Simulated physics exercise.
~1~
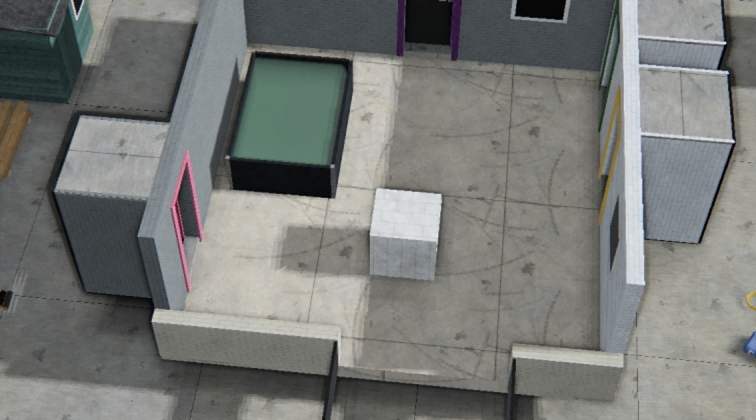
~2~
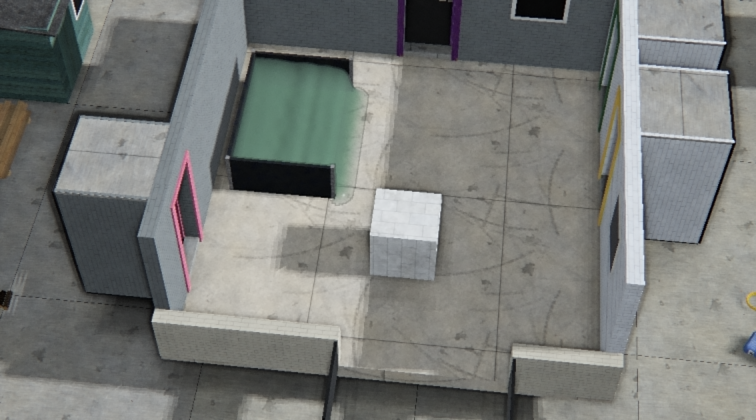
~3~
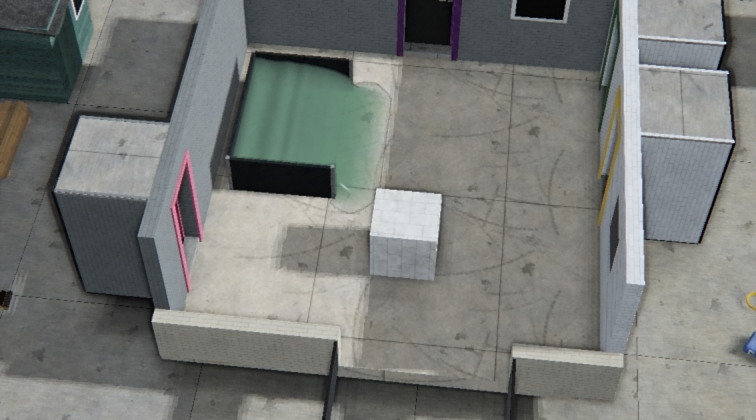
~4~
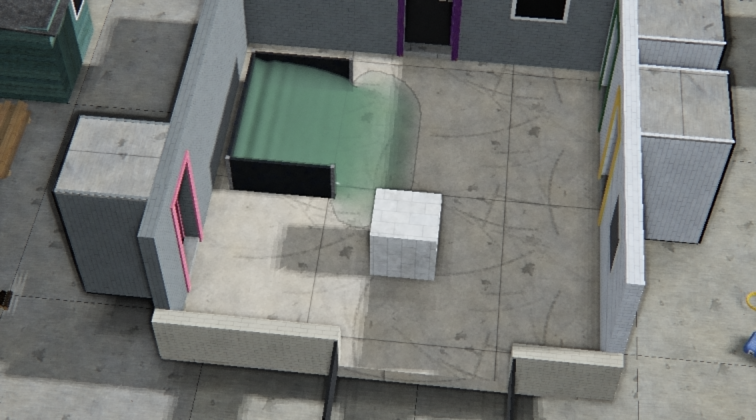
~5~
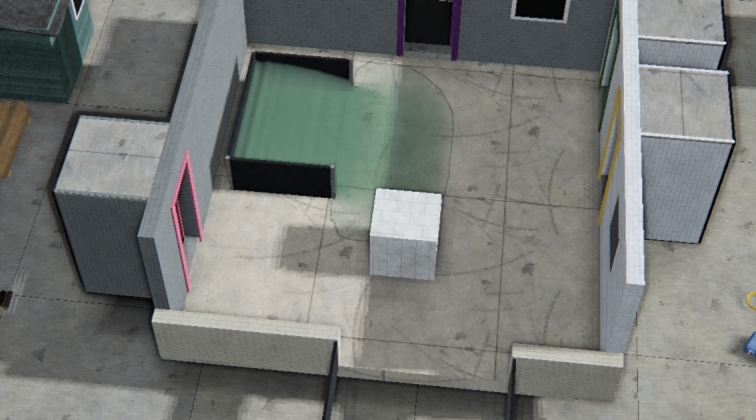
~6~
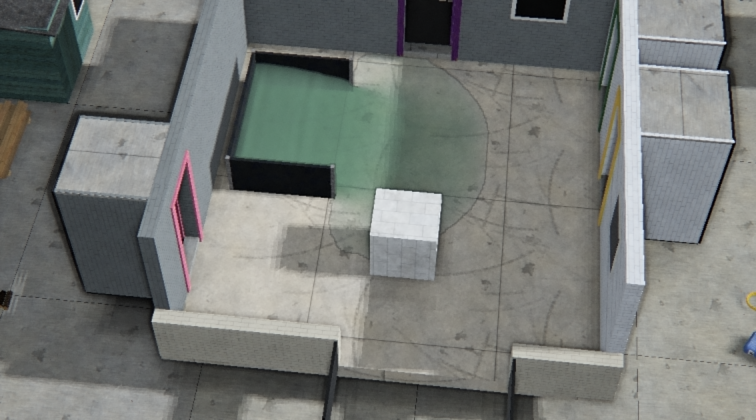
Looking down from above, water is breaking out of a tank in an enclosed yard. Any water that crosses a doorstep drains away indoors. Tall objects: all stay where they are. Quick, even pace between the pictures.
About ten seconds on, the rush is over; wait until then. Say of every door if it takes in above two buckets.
At the end, the purple door respects the limit for sure. The yellow door breaks the limit for sure. The green door breaks the limit for sure. The pink door respects the limit for sure.
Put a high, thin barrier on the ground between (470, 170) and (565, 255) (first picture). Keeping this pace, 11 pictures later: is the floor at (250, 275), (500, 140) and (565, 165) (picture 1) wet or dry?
Taking the points in turn, they are high and dry, inundated and inundated.
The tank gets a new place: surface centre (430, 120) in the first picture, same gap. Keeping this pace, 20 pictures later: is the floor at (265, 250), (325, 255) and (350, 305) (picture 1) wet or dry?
First spot bare, second bare, third bare.
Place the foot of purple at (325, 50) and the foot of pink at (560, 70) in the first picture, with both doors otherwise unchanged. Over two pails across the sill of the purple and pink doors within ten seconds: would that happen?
Purple: Falls short. Pink: Exceeds the limit.
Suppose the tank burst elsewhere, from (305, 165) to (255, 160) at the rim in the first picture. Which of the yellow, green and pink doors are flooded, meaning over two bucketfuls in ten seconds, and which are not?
Against the threshold, yellow misses it, green misses it, pink beats it.
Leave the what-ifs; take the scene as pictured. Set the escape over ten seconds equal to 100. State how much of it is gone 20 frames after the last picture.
My figure: 35 percent.
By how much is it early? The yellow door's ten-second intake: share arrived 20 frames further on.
Around 90 percent.
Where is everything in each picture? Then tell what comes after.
The first frame shows the open tank at (292, 111) is whole and still.
In the second frame, the front is at (335, 202), out from the gap at (341, 133).
In the third frame, the front is at (352, 209), out from the gap at (341, 134).
In the fourth frame, water pours out at (341, 136) and has run to (364, 221).
In the fifth frame, the front is at a hidden place, out from the gap at (341, 135).
In the sixth frame, water pours out at (341, 136) and has run to (470, 203).
A moment on, water covers 50 % of the floor; the purple door wet at the sill, nothing in, the yellow door wet at the sill, nothing in, the green door wet at the sill, nothing in, the pink door not reached.
Next, water covers 55 % of the floor; the purple door wet at the sill, nothing in, the yellow door over two buckets in, the green door under two buckets in, the pink door not reached.
Then, water covers 60 % of the floor; the purple door under two buckets in, the yellow door far over two buckets in, the green door far over two buckets in, the pink door not reached.
Later, water covers 75 % of the floor; the purple door under two buckets in, the yellow door far over two buckets in, the green door far over two buckets in, the pink door not reached.
In the end, water covers 100 % of the floor; the purple door under two buckets in, the yellow door far over two buckets in, the green door far over two buckets in, the pink door wet at the sill, nothing in.
